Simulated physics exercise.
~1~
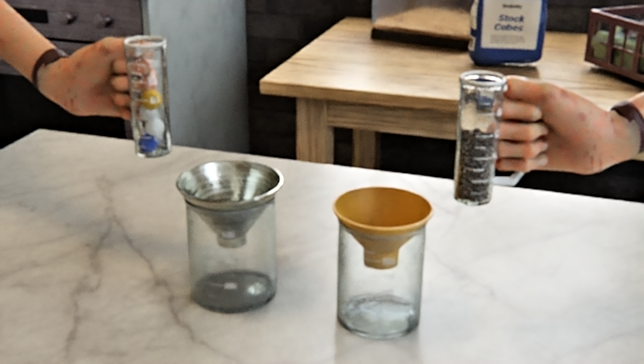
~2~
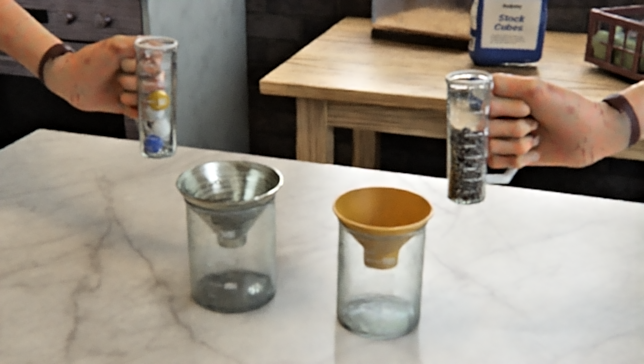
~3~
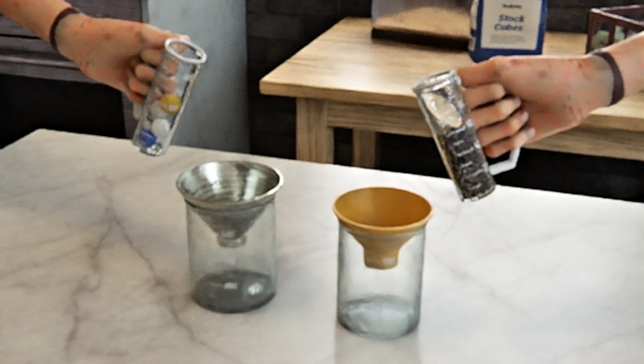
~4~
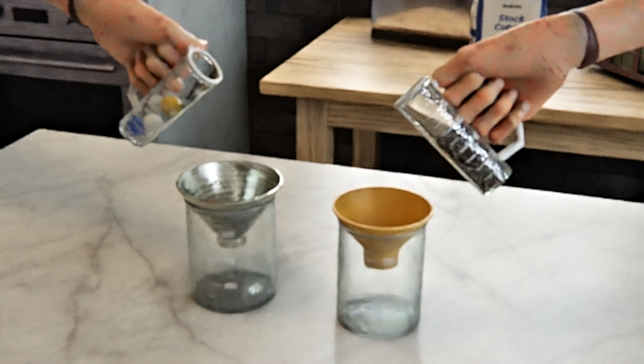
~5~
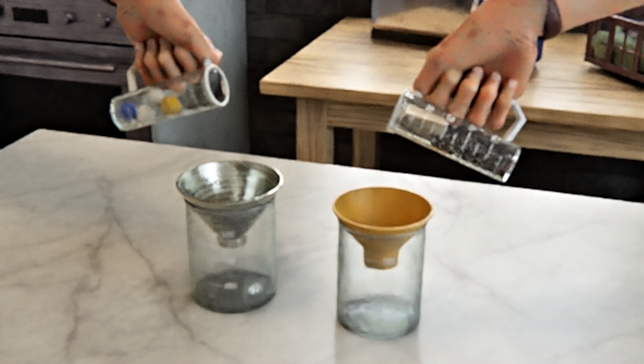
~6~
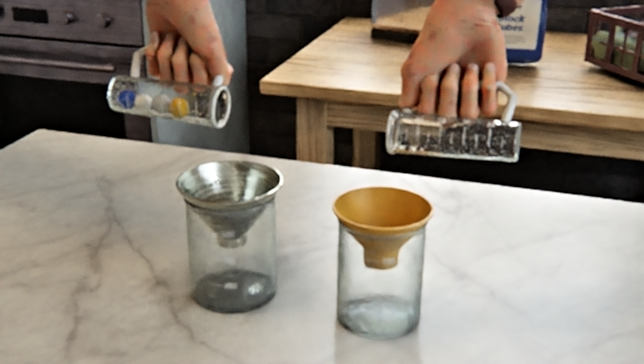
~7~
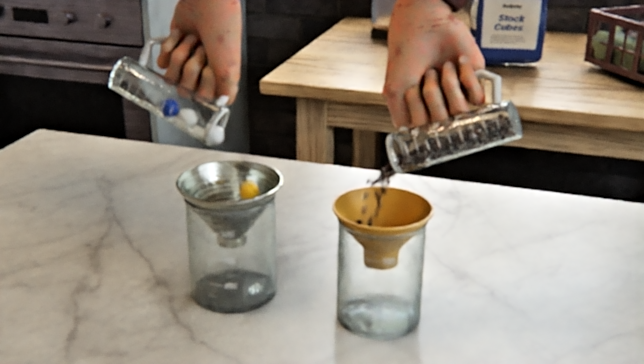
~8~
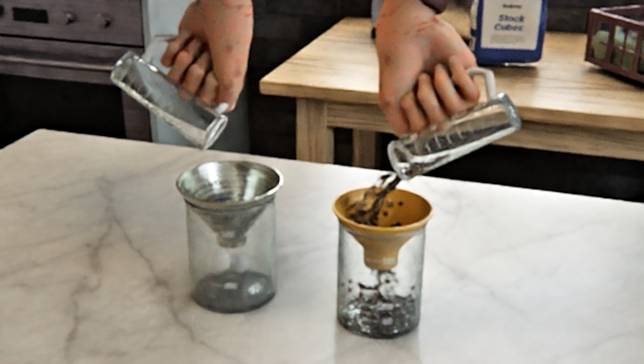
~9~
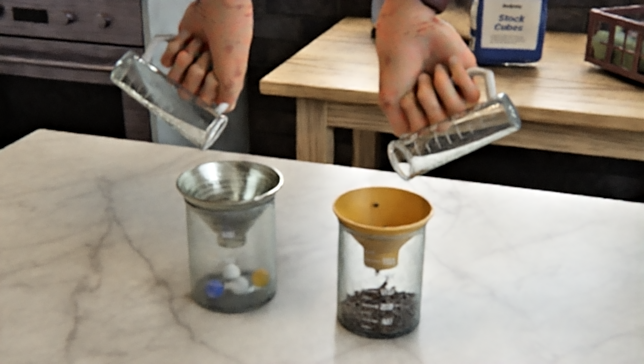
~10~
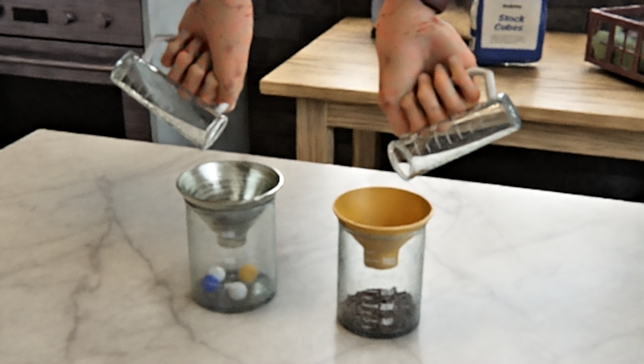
Two hands tipped clear cups over funnels set in glass jars, sending a few colored balls through the metal funnel on the left and small dark pieces through the orange one on the right, until everything lay in the jars.
